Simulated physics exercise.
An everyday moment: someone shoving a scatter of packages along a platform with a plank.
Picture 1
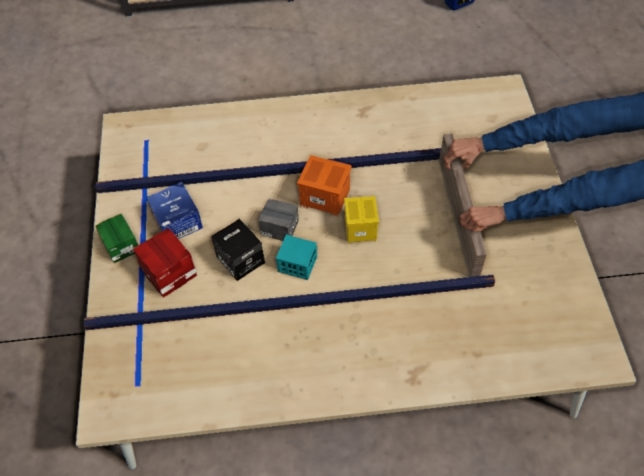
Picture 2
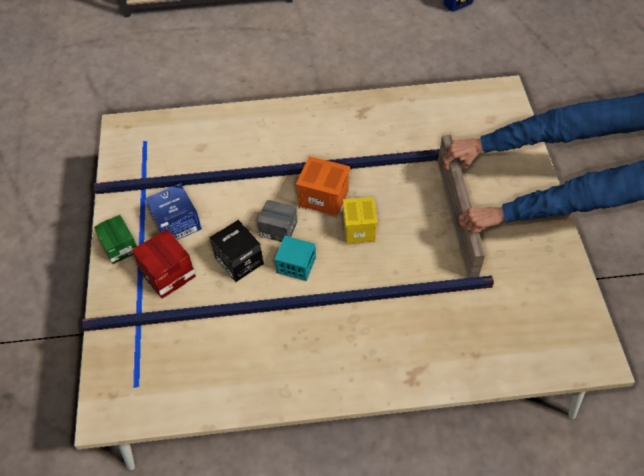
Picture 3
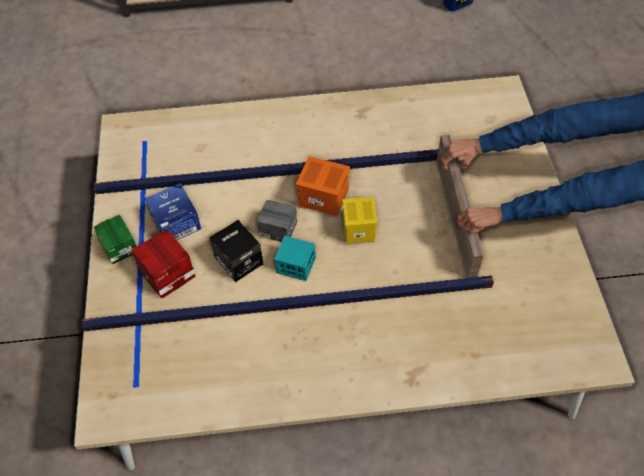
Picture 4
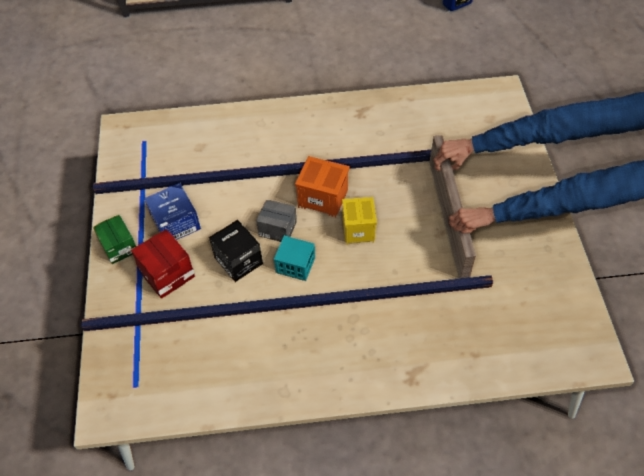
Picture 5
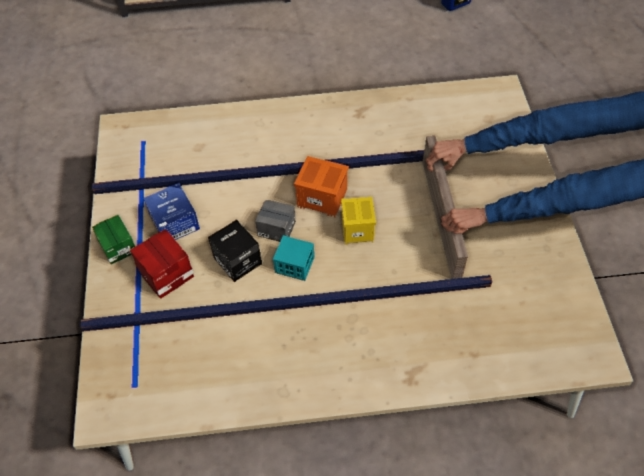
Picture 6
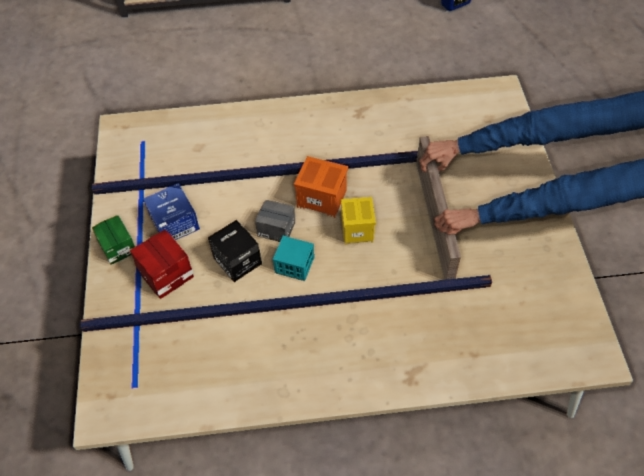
A plank held upright by two blue-sleeved hands starts at the right end of two dark rails on a wooden table, then slides slightly left between them. The scattered colored boxes ahead of it stay essentially still, with open space remaining between the plank and the yellow box.
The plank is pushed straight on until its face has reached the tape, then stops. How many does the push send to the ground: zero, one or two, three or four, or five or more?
In the end the number that fall off is three or four.
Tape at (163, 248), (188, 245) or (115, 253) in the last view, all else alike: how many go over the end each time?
The counts: 2, 0 and 5.
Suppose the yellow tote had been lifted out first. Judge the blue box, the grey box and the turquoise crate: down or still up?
The blue box goes over; the grey box holds on; the turquoise crate is kept.
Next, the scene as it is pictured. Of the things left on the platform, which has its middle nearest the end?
It is the grey box.
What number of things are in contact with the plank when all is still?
3 of them.
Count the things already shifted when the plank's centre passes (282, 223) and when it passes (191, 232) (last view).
By then 5, and 8.
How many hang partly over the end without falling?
It comes to 1.
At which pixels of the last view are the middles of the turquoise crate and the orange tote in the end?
First (119, 285), then (115, 210).
Soon after, none off yet; green parcel at rest near (114, 240); red box at rest near (163, 264); blue box at rest near (172, 214).
Then, none off yet; green parcel moved a little near (107, 241); red box moved well along near (91, 282); blue box moved about its own width near (121, 205).
At rest, the number that fall off is three or four; fallen, black box, blue box, red box and green parcel.
